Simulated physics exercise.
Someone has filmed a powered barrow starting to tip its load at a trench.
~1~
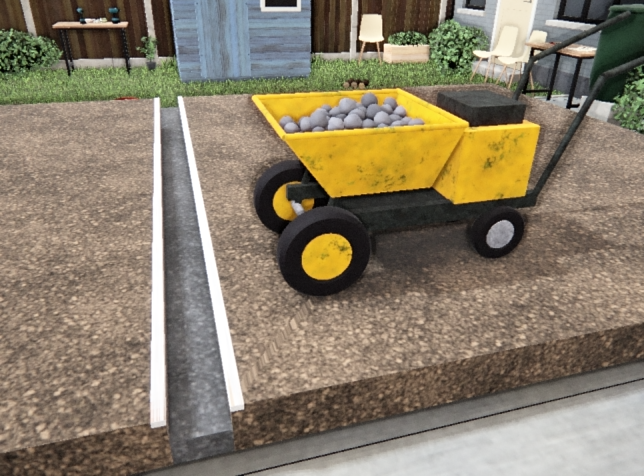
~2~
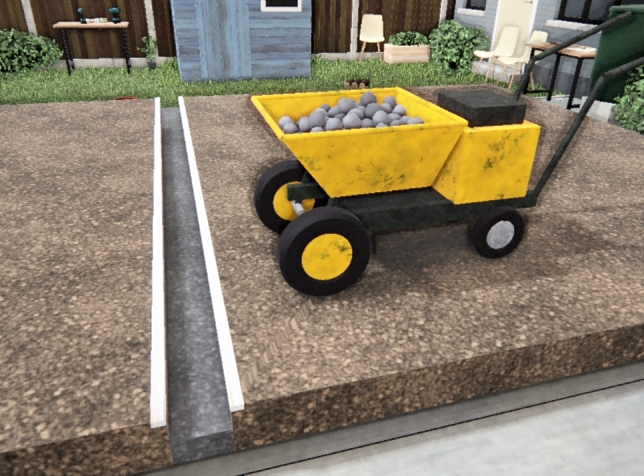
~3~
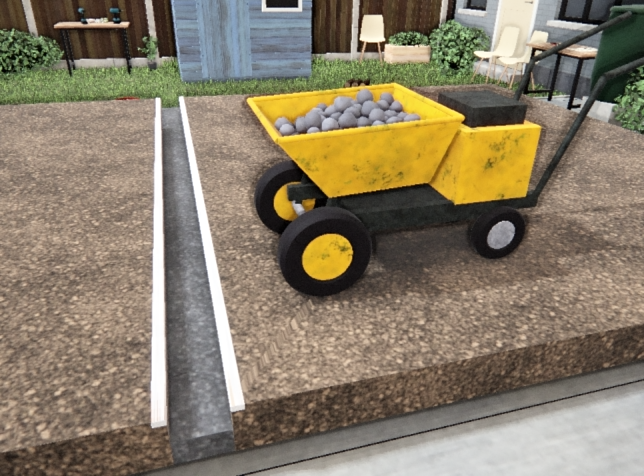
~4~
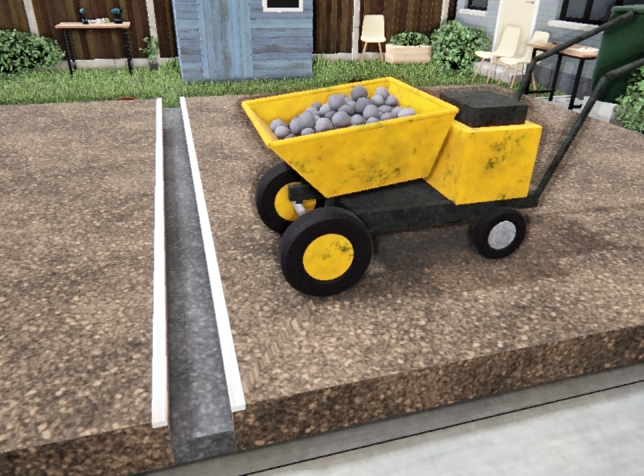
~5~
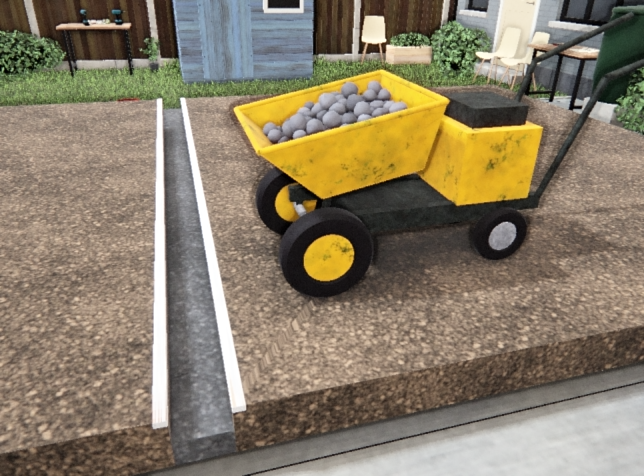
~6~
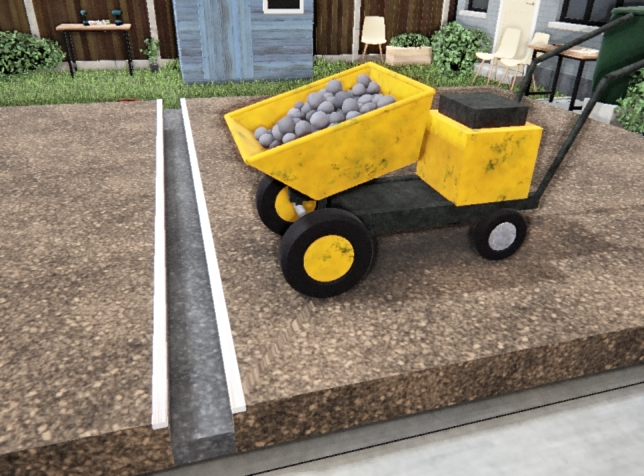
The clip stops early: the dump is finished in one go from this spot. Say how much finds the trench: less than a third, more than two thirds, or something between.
In the trench: From one third to two thirds.
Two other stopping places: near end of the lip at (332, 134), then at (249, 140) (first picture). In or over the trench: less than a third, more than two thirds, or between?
In turn: One to two thirds; under a third.
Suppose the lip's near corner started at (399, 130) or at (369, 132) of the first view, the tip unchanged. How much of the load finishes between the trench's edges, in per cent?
First some 20, then 40 per cent.
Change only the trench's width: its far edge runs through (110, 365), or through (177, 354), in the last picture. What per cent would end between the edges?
Near 90 % and 30 %.
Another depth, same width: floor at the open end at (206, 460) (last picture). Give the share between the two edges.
About 50 per cent.
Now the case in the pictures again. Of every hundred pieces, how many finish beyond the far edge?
Close to 50 per cent.
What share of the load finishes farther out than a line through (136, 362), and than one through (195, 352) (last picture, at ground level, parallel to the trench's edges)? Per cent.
In turn 40 and 80 in a hundred.
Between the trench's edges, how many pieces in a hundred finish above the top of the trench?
Close to 30 per cent.
Soon after the last picture, skip tipped steeply; all in the skip.
A little later, skip tipped right over; most in the skip; a small part in or heaped over the trench; about a quarter beyond it; a stray few falling.
Later still, skip tipped right over; a small part in the skip; about half in or heaped over the trench; about half beyond it.
At rest, skip tipped right over; a stray few in the skip; about half in or heaped over the trench; about half beyond it.
